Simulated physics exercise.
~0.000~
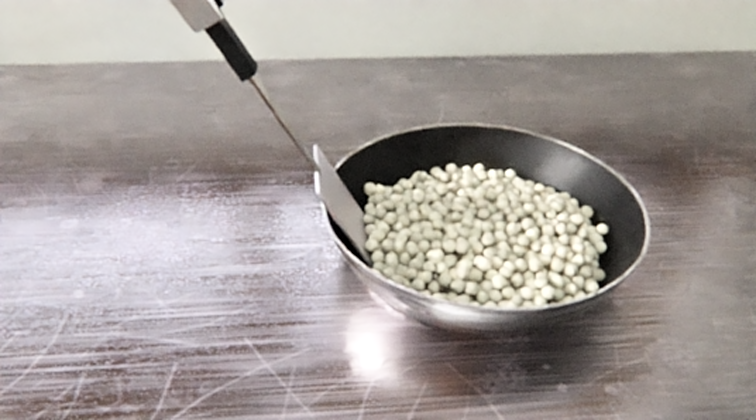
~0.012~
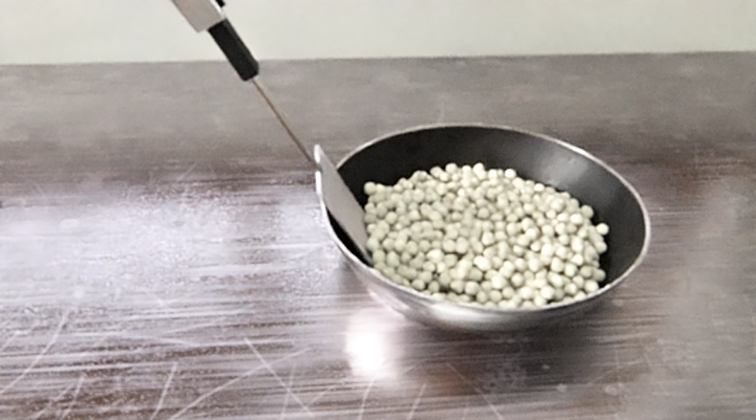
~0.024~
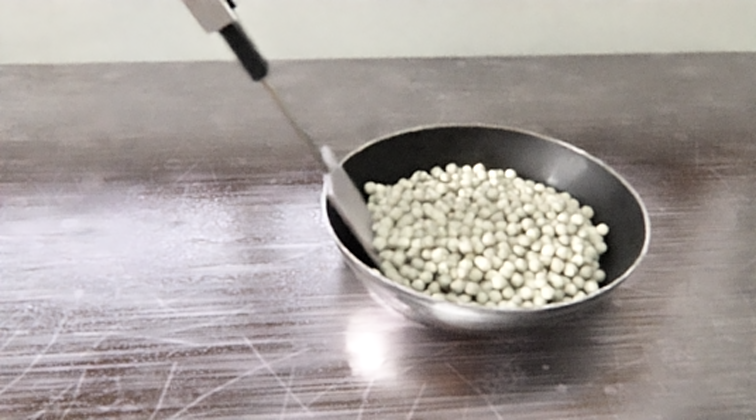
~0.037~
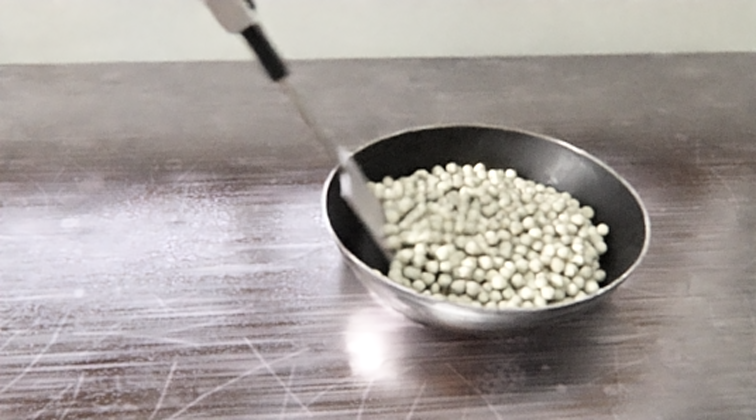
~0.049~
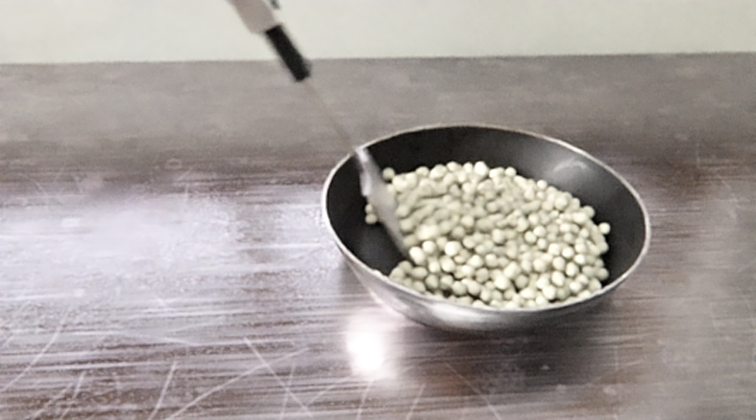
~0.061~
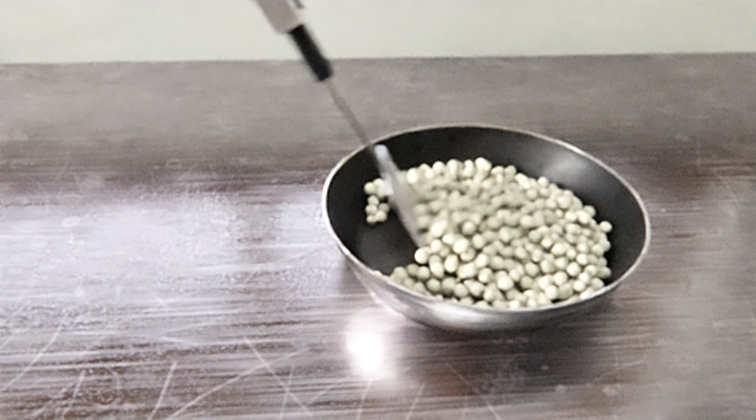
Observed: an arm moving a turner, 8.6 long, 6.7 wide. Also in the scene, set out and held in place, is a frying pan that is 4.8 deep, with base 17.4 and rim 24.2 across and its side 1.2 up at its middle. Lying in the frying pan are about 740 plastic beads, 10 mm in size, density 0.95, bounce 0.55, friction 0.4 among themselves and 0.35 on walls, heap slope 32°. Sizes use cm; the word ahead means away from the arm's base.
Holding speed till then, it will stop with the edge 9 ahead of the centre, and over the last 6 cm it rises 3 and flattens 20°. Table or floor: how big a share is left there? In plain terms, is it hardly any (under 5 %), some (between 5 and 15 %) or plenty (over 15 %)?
Plenty - over 15 %.
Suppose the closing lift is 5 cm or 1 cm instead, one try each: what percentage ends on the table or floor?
20 and 20 %.
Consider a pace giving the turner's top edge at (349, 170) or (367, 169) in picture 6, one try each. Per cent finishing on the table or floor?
Estimates: Near 10 %, near 20 %.
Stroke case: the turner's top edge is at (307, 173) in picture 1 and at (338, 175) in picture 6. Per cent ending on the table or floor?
Roughly 10 %.
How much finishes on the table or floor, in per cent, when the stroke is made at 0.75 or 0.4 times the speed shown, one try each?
The two tries give roughly 20 and 5 in a hundred.
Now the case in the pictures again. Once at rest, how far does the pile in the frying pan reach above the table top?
Height at the end: Around 4.5 cm.
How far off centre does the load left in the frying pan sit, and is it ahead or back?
Forward offset: Roughly 2.5 cm.
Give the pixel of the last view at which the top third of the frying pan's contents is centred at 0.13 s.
It is centred at about (540, 208).
After 0.09 s, sloping 61°, highest piece 7 above the table; 735 in the frying pan.
After 0.13 s, sloping 56°, highest piece 8 above the table; 735 in the frying pan.
After 0.34 s, sloping 41°, highest piece 17 above the table; 567 in the frying pan, 71 on the table or floor, 97 on the blade or in flight.
After 1.39 s, sloping 41°, highest piece 4 above the table; 567 in the frying pan, 168 on the table or floor.
In the end, 567 in the frying pan, 168 on the table or floor. That is 23 % on the table or floor.
